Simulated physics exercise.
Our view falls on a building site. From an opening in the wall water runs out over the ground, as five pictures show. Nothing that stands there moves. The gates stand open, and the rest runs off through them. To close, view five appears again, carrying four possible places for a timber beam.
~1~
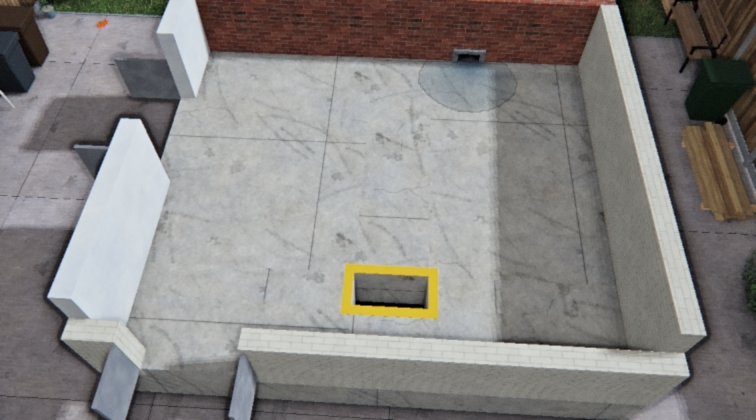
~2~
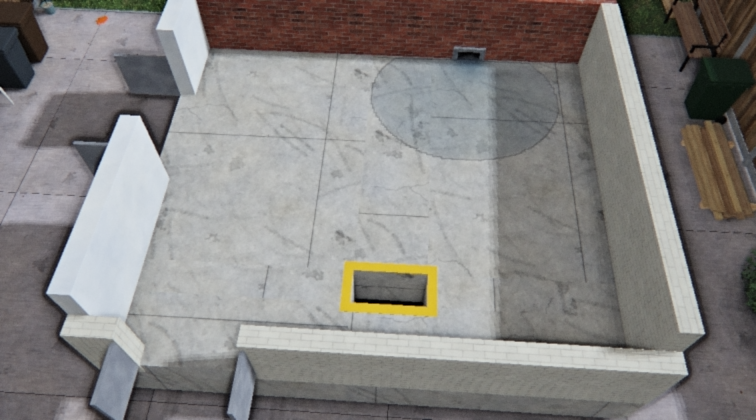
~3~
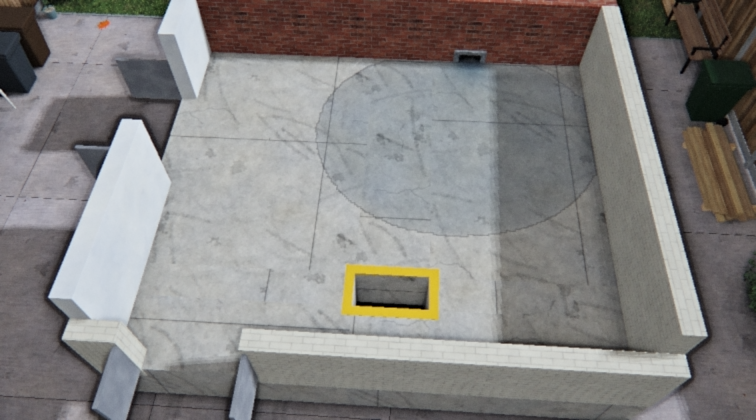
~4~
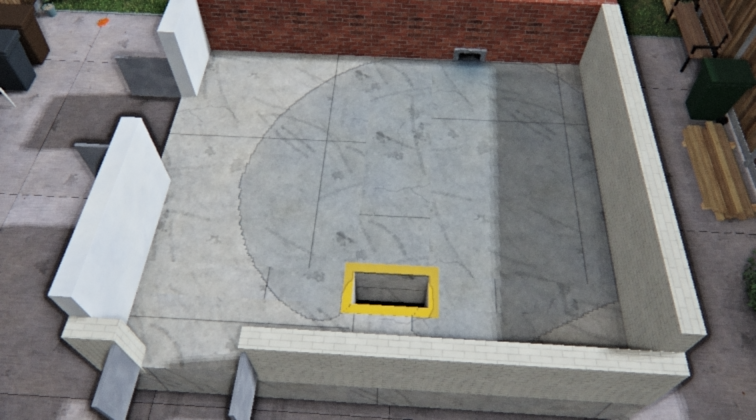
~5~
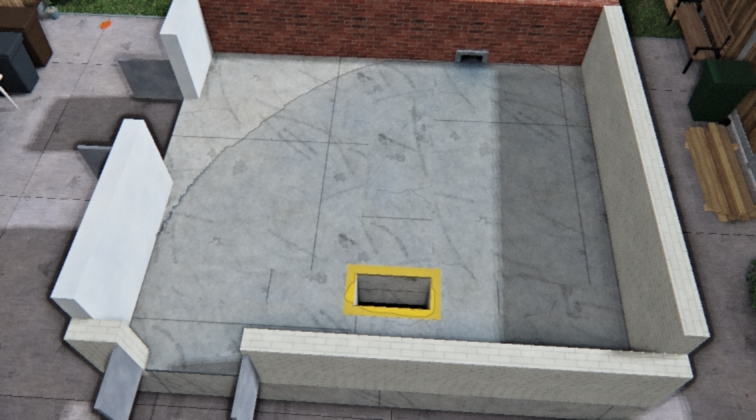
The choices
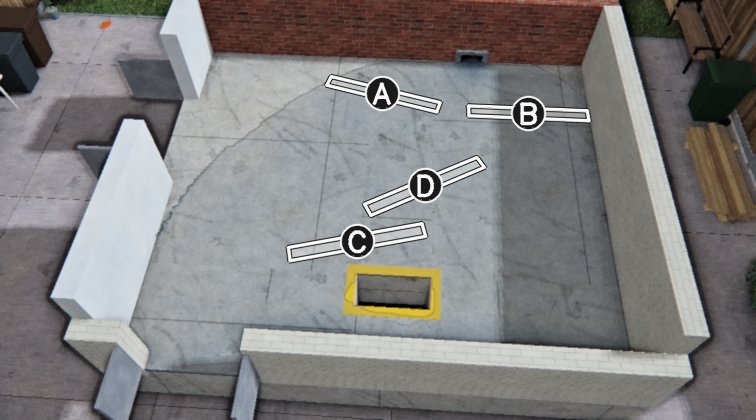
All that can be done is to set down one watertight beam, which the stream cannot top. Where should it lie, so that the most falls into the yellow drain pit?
Choose A.
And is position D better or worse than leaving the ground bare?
It is worse.
On the marked copy, A from (329, 80) to (438, 107); B from (468, 110) to (588, 115); C from (289, 254) to (423, 229); D from (367, 209) to (480, 162).
Choosing A, about 34 % of the stream goes into the yellow drain pit, about 66 % out by the gates.
Choosing B, about 22 % of the stream goes into the yellow drain pit, about 78 % out by the gates.
Choosing C, about 20 % of the stream goes into the yellow drain pit, about 80 % out by the gates.
Choosing D, about 20 % of the stream goes into the yellow drain pit, about 80 % out by the gates.
